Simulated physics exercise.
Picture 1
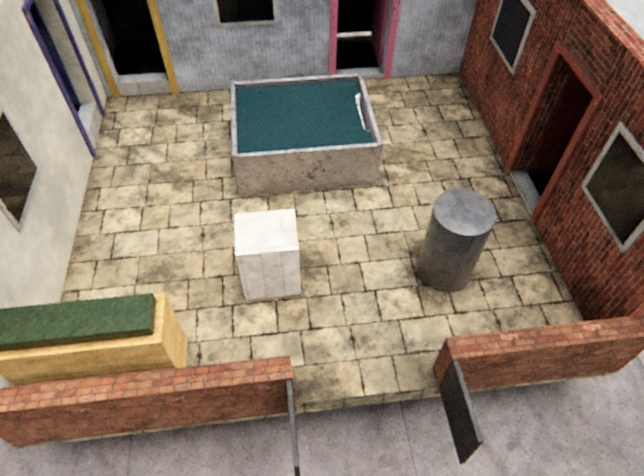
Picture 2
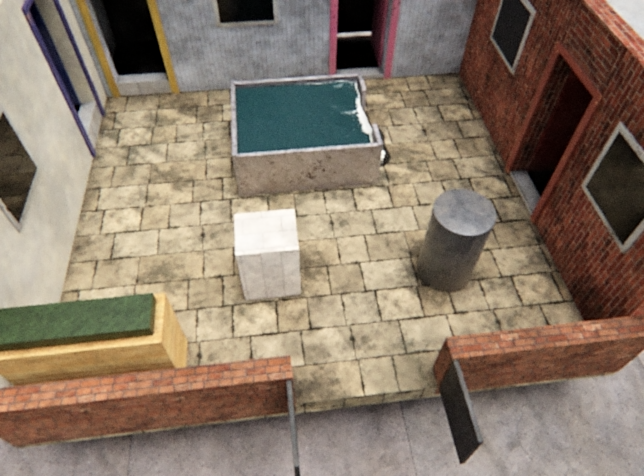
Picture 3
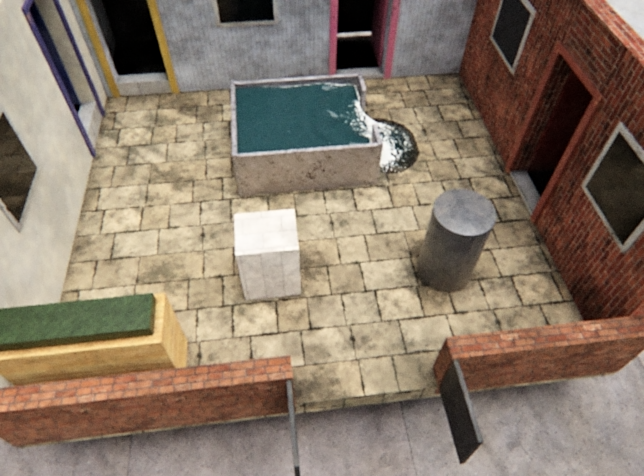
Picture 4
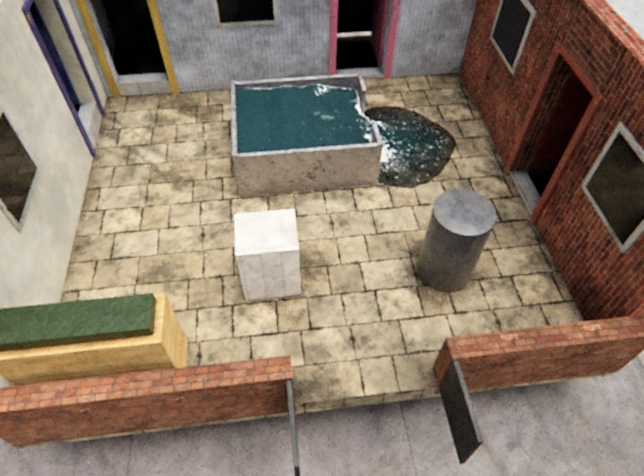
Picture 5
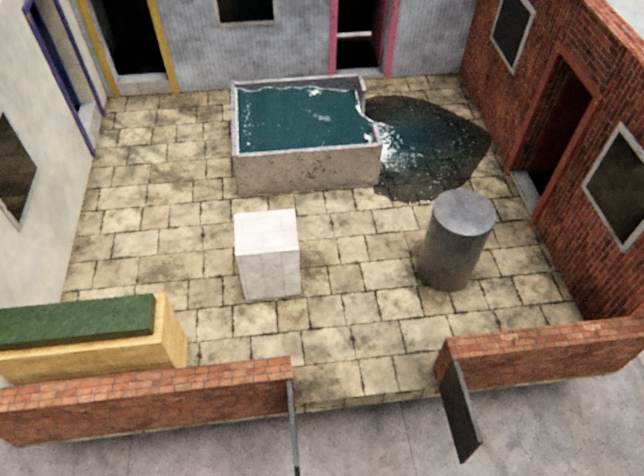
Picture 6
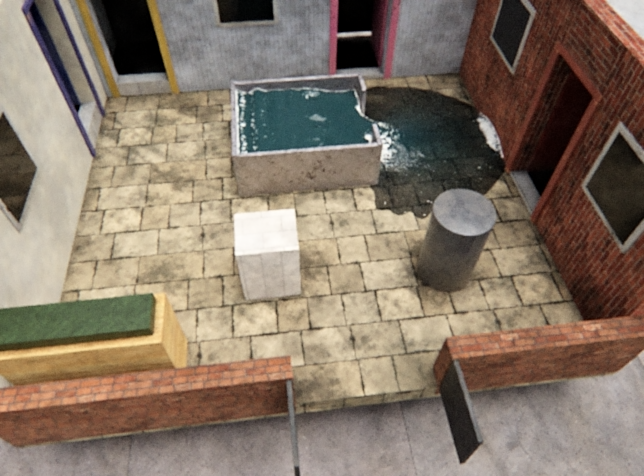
At the start, dark teal water lies nearly still in a stone tank at the back of a walled, paved yard. Water then pours out through the tank's right side, splashing white and spreading rightward over the paving in a widening dark pool that nears the brick wall and the grey cylinder.
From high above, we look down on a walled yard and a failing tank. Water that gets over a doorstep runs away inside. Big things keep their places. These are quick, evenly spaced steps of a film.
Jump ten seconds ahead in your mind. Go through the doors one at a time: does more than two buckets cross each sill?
Yellow door: Two buckets at most, red door: Over two buckets, pink door: Two buckets at most, blue door: Two buckets at most.
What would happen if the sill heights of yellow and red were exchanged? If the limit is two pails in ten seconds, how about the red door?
Looking at it again, the red door misses the threshold.
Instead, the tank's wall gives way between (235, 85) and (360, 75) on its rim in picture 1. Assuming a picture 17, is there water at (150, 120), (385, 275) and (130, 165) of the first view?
In turn: Inundated, then untouched, then inundated.
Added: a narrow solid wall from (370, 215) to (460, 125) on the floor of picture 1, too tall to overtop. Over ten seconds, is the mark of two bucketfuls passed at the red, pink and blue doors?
So: The red door fails to reach it, the pink door overflows the limit, the blue door fails to reach it.
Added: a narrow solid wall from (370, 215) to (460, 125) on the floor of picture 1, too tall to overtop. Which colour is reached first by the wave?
I say the pink-painted one.
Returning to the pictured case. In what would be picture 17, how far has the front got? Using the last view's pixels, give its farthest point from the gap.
The farthest wet point should be near (590, 347).
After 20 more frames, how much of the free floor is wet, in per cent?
Around 40 percent.
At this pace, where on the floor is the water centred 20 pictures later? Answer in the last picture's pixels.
Somewhere near (375, 153).
A moment on, water covers 20 % of the floor; the yellow door not reached, the red door under two buckets in, the pink door wet at the sill, nothing in, the blue door not reached.
Next, water covers 25 % of the floor; the yellow door not reached, the red door over two buckets in, the pink door wet at the sill, nothing in, the blue door not reached.
Then, water covers 40 % of the floor; the yellow door not reached, the red door far over two buckets in, the pink door wet at the sill, nothing in, the blue door not reached.
Later, water covers 70 % of the floor; the yellow door wet at the sill, nothing in, the red door far over two buckets in, the pink door under two buckets in, the blue door wet at the sill, nothing in.
In the end, water covers 95 % of the floor; the yellow door wet at the sill, nothing in, the red door far over two buckets in, the pink door under two buckets in, the blue door wet at the sill, nothing in.
